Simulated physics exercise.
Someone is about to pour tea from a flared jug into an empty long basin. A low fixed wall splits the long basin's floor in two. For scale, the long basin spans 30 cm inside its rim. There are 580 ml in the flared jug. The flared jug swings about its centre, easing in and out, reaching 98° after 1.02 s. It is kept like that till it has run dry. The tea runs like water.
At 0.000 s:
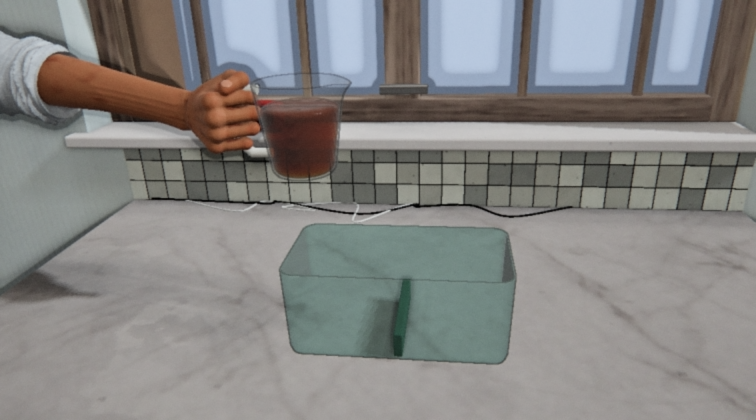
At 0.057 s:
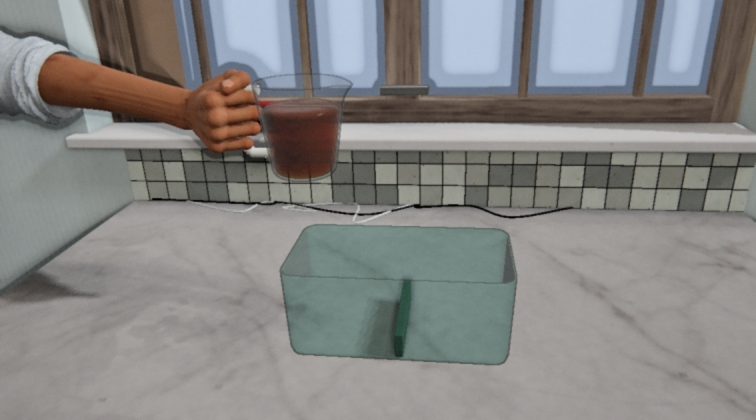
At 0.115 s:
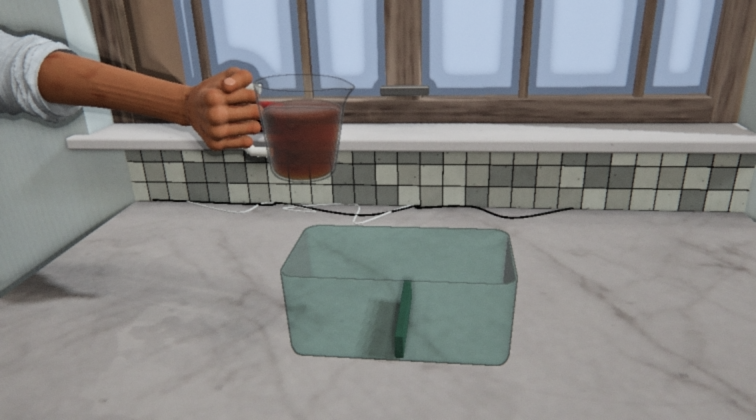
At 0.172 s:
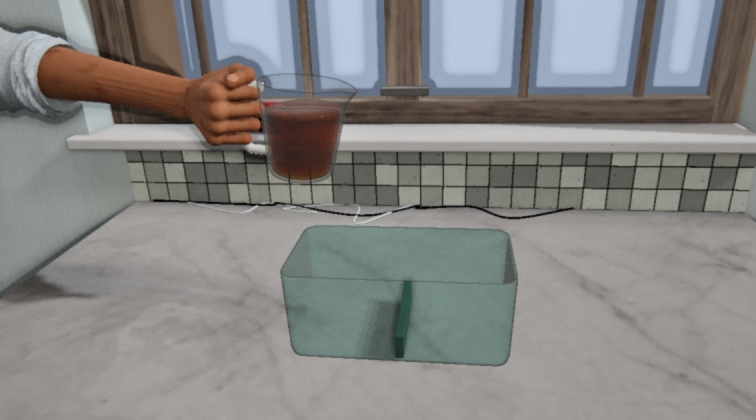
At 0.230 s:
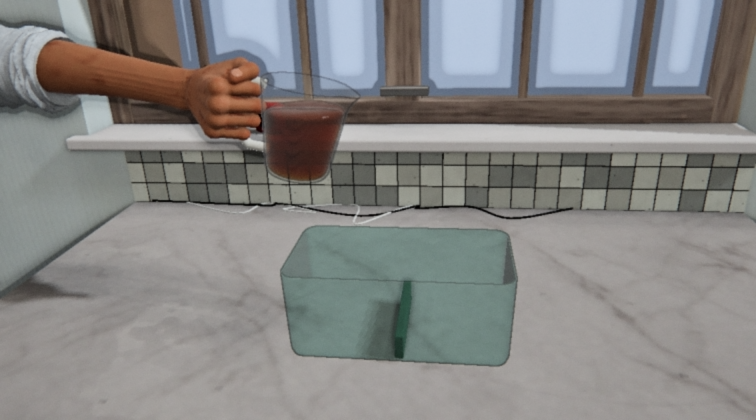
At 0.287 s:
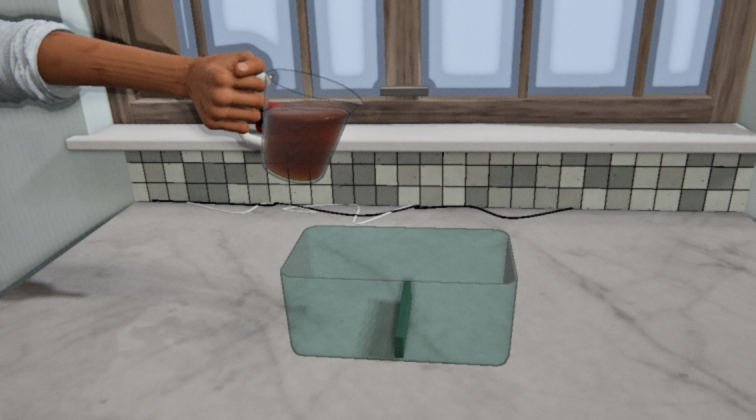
To begin with, a hand at the left holds a clear jug of reddish-brown tea upright above an empty, long greenish basin on a marble counter. The jug then tilts slowly to the right, leaning a little further as it goes, while the tea shifts slightly inside and the basin stays still.
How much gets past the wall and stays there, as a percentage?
Roughly 90 per cent is past the wall.
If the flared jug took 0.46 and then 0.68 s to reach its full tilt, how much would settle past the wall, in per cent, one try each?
In turn about 85 and 90 per cent.
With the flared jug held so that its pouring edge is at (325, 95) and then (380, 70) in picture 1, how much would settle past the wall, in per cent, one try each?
In turn about 30 and 90 per cent.
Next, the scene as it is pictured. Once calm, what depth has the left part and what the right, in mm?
Left about 2 mm, right about 24 mm.
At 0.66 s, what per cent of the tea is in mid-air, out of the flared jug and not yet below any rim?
Near 18 in a hundred.
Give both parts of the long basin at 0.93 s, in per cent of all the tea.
Left about 1, right about 48.
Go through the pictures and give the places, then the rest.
In the first frame, it leans 0°; its right rim is at (351, 82); the tea meets the walls at (263, 105) and (339, 105); the long basin's rim runs from (293, 248) to (511, 255); the wall's top is at (403, 305).
In the second frame, it leans 1°; its right rim is at (352, 83); the tea meets the walls at (264, 106) and (340, 106).
In the third frame, it leans 3°; its right rim is at (355, 87); the tea meets the walls at (265, 106) and (342, 107).
In the fourth frame, it leans 7°; its right rim is at (357, 91); the tea meets the walls at (266, 107) and (343, 108).
In the fifth frame, it leans 12°; its right rim is at (360, 96); the tea meets the walls at (268, 108) and (346, 109).
In the sixth frame, it leans 18°; its right rim is at (364, 103); the tea meets the walls at (269, 109) and (350, 109).
Then, 0.66 s in, the tilt is 70° and 80 per cent is still to pour, 0 is left of the wall and 2 right of it.
Then, 0.93 s in, the tilt is 96° and 25 per cent is still to pour, 1 is left of the wall and 48 right of it.
Then, 1.21 s in, the tilt is 98° and 2 per cent is still to pour, 6 is left of the wall and 86 right of it.
Then, 1.52 s in, the tilt is 98° and 0 per cent is still to pour, 8 is left of the wall and 90 right of it.
Finally, 9 per cent lies left of the wall, 90 right of it and 1 outside.
